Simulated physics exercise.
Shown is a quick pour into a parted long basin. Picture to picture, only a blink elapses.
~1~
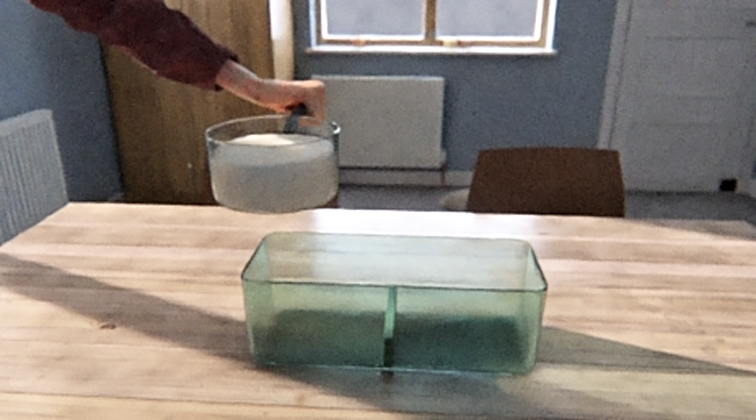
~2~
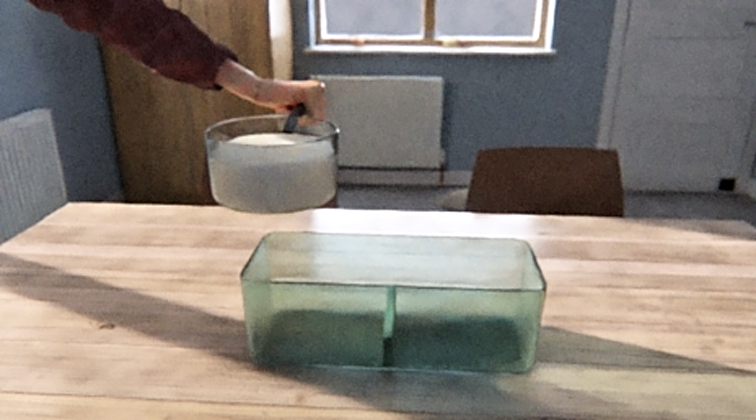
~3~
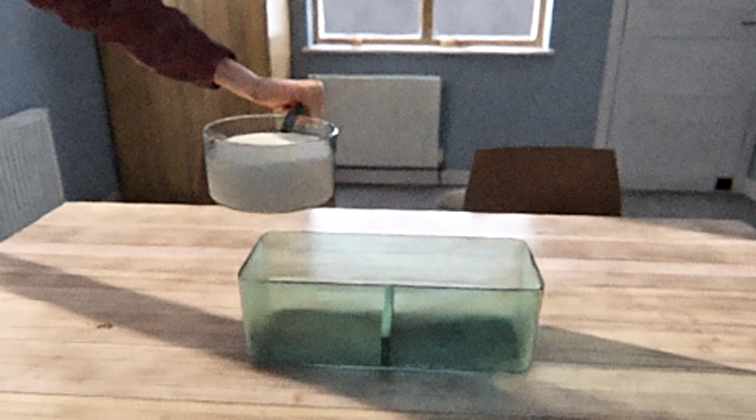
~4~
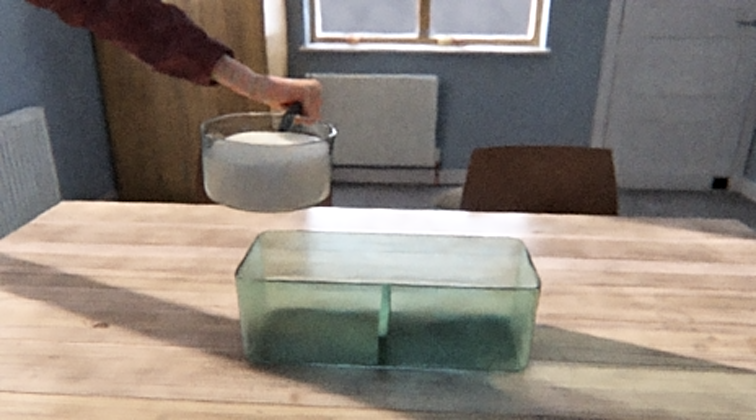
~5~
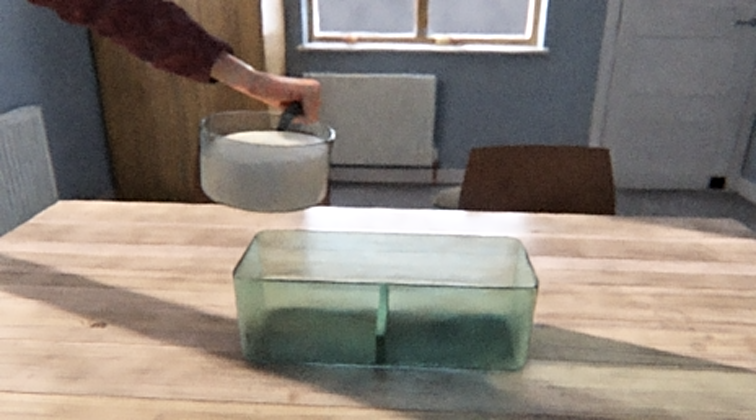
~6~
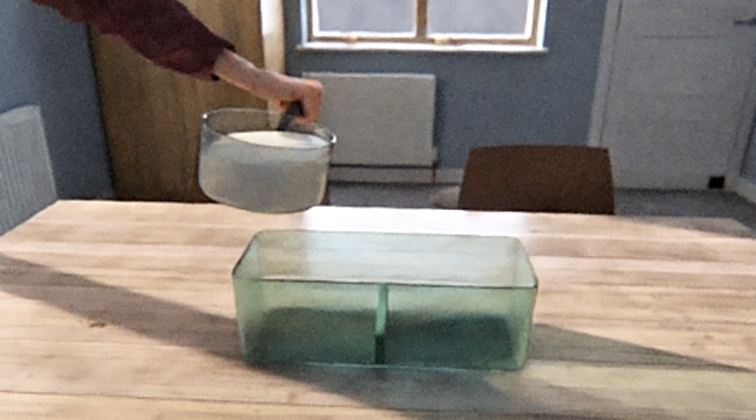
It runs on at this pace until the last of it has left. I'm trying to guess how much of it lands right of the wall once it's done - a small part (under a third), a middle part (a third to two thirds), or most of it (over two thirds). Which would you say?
I'd say a middle part, a third to two thirds.
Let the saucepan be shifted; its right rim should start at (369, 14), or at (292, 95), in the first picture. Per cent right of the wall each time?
Start one gives close to 90 percent, start two close to 10 percent.
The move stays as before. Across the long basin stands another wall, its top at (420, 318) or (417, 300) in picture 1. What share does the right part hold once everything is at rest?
About 15 % and 5 %.
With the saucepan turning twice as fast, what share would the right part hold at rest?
I'd estimate some 35 percent.
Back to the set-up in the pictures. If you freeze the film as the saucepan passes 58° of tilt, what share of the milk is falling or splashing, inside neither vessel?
I'd say some 20 per cent of it.
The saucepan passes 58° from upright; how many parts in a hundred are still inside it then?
It keeps around 70 per cent at that angle.
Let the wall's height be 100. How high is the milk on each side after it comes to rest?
The left side ends up close to 50, the right side close to 50.
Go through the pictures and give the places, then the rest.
In the first frame, it leans 0°; its right rim is at (337, 133); the milk meets the walls at (216, 146) and (336, 149); the long basin's rim runs from (254, 255) to (538, 264); the wall's top is at (391, 309).
In the second frame, it leans 0°; its right rim is at (337, 133); the milk meets the walls at (215, 146) and (335, 149).
In the third frame, it leans 2°; its right rim is at (335, 134); the milk meets the walls at (213, 146) and (334, 149).
In the fourth frame, it leans 4°; its right rim is at (333, 135); the milk meets the walls at (210, 144) and (331, 148).
In the fifth frame, it leans 7°; its right rim is at (333, 138); the milk meets the walls at (208, 145) and (331, 148).
In the sixth frame, it leans 11°; its right rim is at (333, 142); the milk meets the walls at (208, 144) and (331, 148).
A moment on, the saucepan is tipped part way and 68 per cent is still to pour, 4 is left of the wall and 5 right of it.
Next, the saucepan is tipped on its side and 17 per cent is still to pour, 24 is left of the wall and 50 right of it.
Then the saucepan is tipped right over and 2 per cent is still to pour, 46 is left of the wall and 51 right of it.
Later the saucepan is tipped right over and 0 per cent is still to pour, 48 is left of the wall and 51 right of it.
Finally, 48 per cent lies left of the wall, 51 right of it and 1 outside.
